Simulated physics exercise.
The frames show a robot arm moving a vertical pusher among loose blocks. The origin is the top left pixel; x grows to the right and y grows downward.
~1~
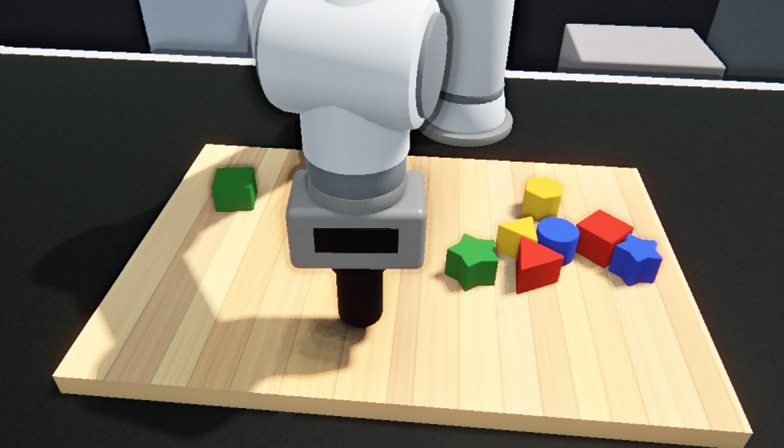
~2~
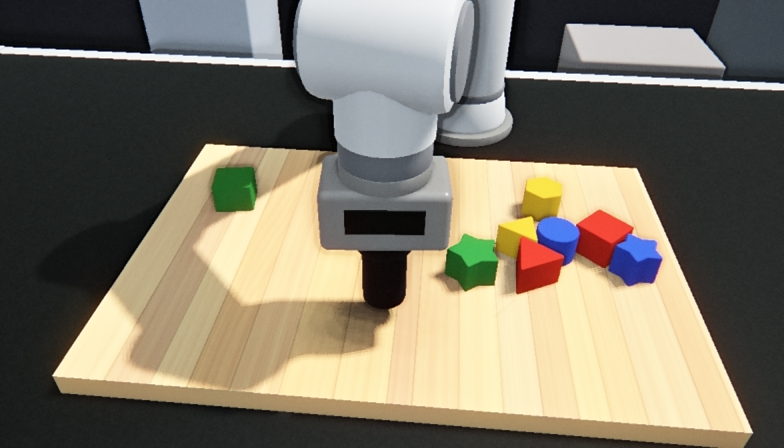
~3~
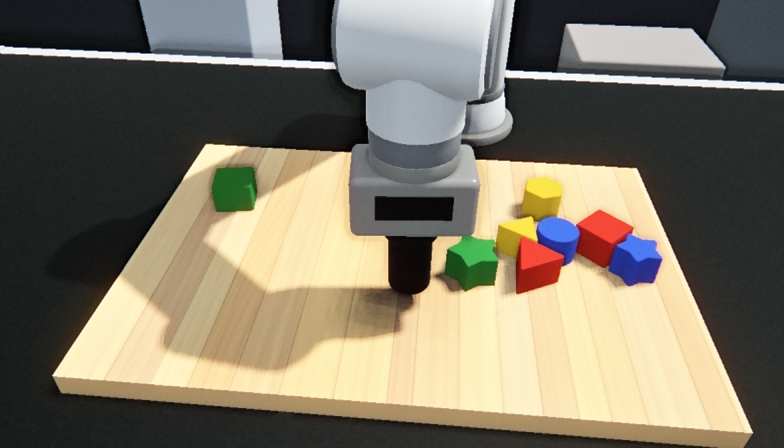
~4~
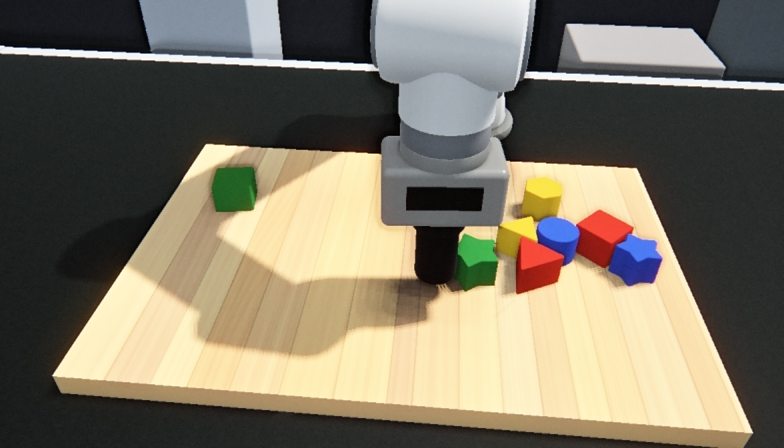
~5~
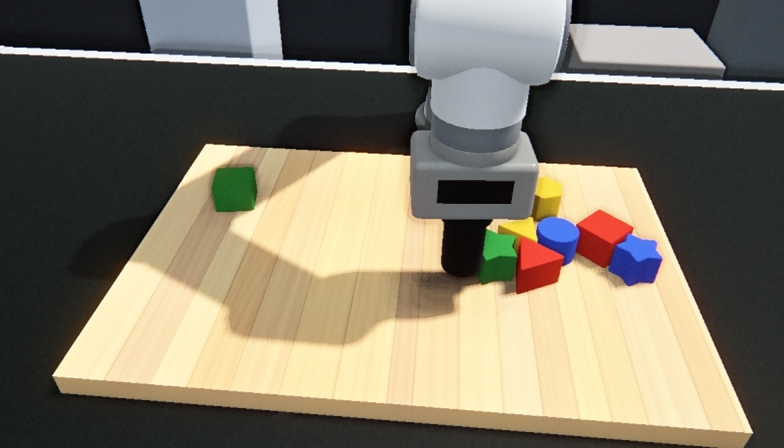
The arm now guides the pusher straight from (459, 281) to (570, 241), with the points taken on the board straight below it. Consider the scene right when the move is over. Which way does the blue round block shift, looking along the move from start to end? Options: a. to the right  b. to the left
I choose b.
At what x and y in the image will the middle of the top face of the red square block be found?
Most likely (651, 218).
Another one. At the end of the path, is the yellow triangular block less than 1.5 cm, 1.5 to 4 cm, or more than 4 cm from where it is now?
It's set to move over 4 cm.
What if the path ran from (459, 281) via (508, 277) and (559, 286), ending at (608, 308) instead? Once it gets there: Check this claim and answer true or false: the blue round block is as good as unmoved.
False.
On the path given first. One third of the way, pusher at (500, 251); green star-shaped block at (531, 228); yellow triangular block at (527, 208), turned 20° anticlockwise; red triangular block at (564, 252), turned 20° clockwise; blue round block at (570, 223); red square block at (614, 222), turned 15° clockwise.
Two thirds of the way, pusher at (538, 237); green star-shaped block at (563, 212), turned 15° anticlockwise; yellow triangular block at (529, 195), turned 55° anticlockwise; red triangular block at (564, 252), turned 25° clockwise; blue round block at (598, 209); red square block at (641, 217), turned 70° clockwise.
At the end, pusher at (573, 226); green star-shaped block at (590, 199), turned 25° anticlockwise; yellow triangular block at (529, 195), turned 55° anticlockwise; red triangular block at (565, 251), turned 35° clockwise; blue round block at (622, 194); red square block at (651, 218), turned 85° clockwise.
